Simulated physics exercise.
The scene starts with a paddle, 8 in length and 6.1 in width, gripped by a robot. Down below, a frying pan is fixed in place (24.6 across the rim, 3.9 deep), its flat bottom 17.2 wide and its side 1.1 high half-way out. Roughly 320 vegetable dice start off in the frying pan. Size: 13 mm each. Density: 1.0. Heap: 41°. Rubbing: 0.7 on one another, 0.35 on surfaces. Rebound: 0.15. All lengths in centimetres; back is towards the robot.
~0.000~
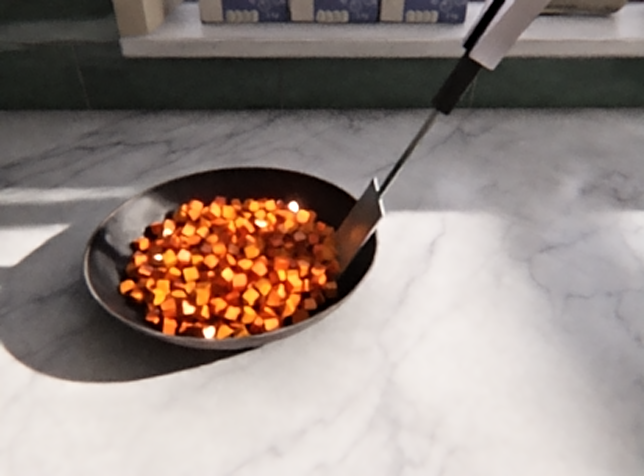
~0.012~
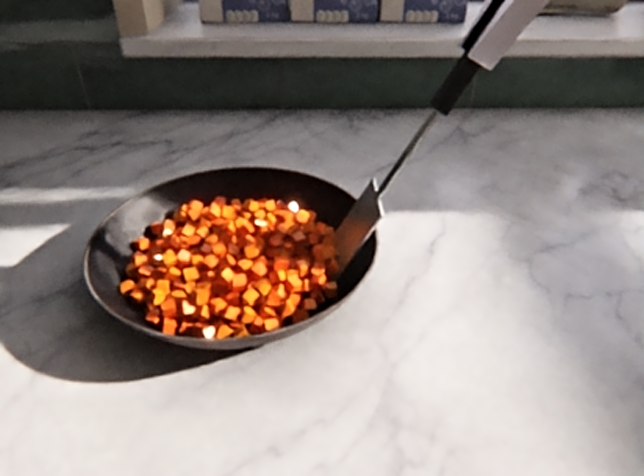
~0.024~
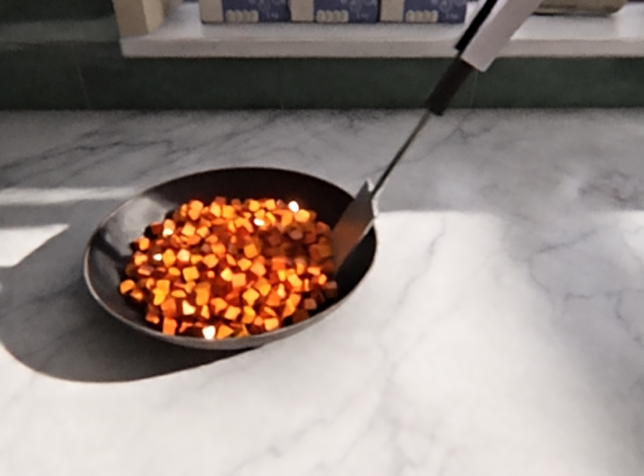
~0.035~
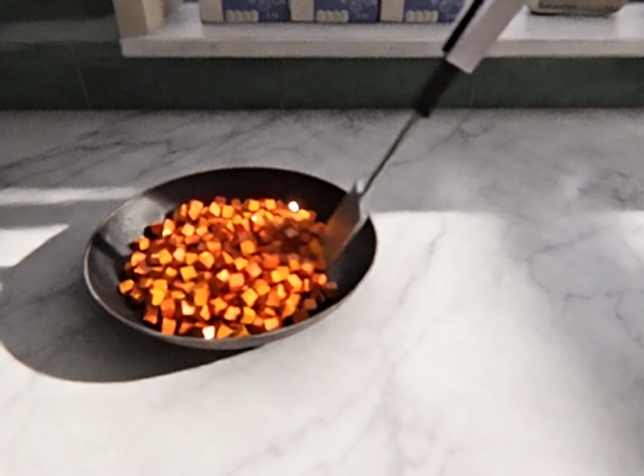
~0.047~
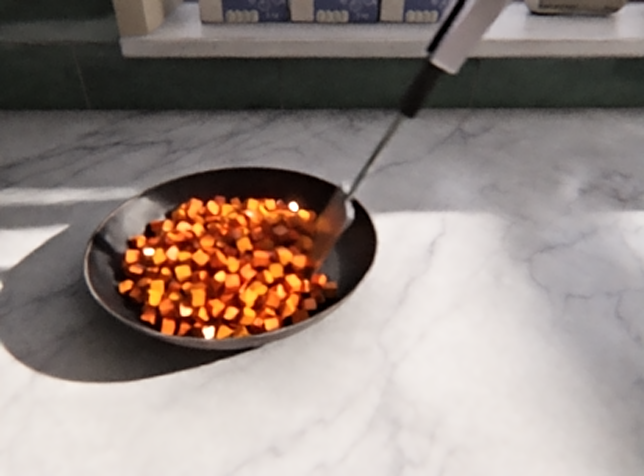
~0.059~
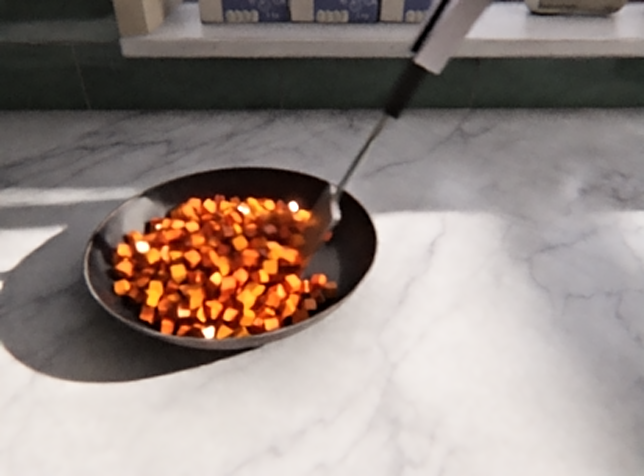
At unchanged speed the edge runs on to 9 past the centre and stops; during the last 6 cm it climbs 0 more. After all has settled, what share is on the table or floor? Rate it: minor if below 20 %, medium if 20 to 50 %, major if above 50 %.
Rating: Medium.
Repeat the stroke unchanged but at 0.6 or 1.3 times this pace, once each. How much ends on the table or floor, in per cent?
Some 25 and 40 per cent.
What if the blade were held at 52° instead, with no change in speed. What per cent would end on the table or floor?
About 25 per cent.
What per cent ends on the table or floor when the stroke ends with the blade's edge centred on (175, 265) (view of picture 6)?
My guess is roughly 15 percent.
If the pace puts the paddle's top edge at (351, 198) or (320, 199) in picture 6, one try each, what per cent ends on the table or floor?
Estimates: About 25 %, about 40 %.
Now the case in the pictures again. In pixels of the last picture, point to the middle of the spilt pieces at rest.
Near (15, 268).
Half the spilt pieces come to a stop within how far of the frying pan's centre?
Distance, approx.: 22 cm.
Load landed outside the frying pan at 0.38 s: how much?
That would be near 30 per cent, give or take.
By 0.11 s, sloping 62°, highest piece 7 above the table; 319 in the frying pan.
By 0.16 s, sloping 62°, highest piece 7 above the table; 312 in the frying pan, 7 on the blade or in flight.
By 0.38 s, sloping 62°, highest piece 6 above the table; 205 in the frying pan, 100 on the table or floor, 14 on the blade or in flight.
By 1.43 s, sloping 62°, highest piece 5 above the table; 205 in the frying pan, 114 on the table or floor.
Final count, 205 in the frying pan, 114 on the table or floor. That is 36 % on the table or floor.
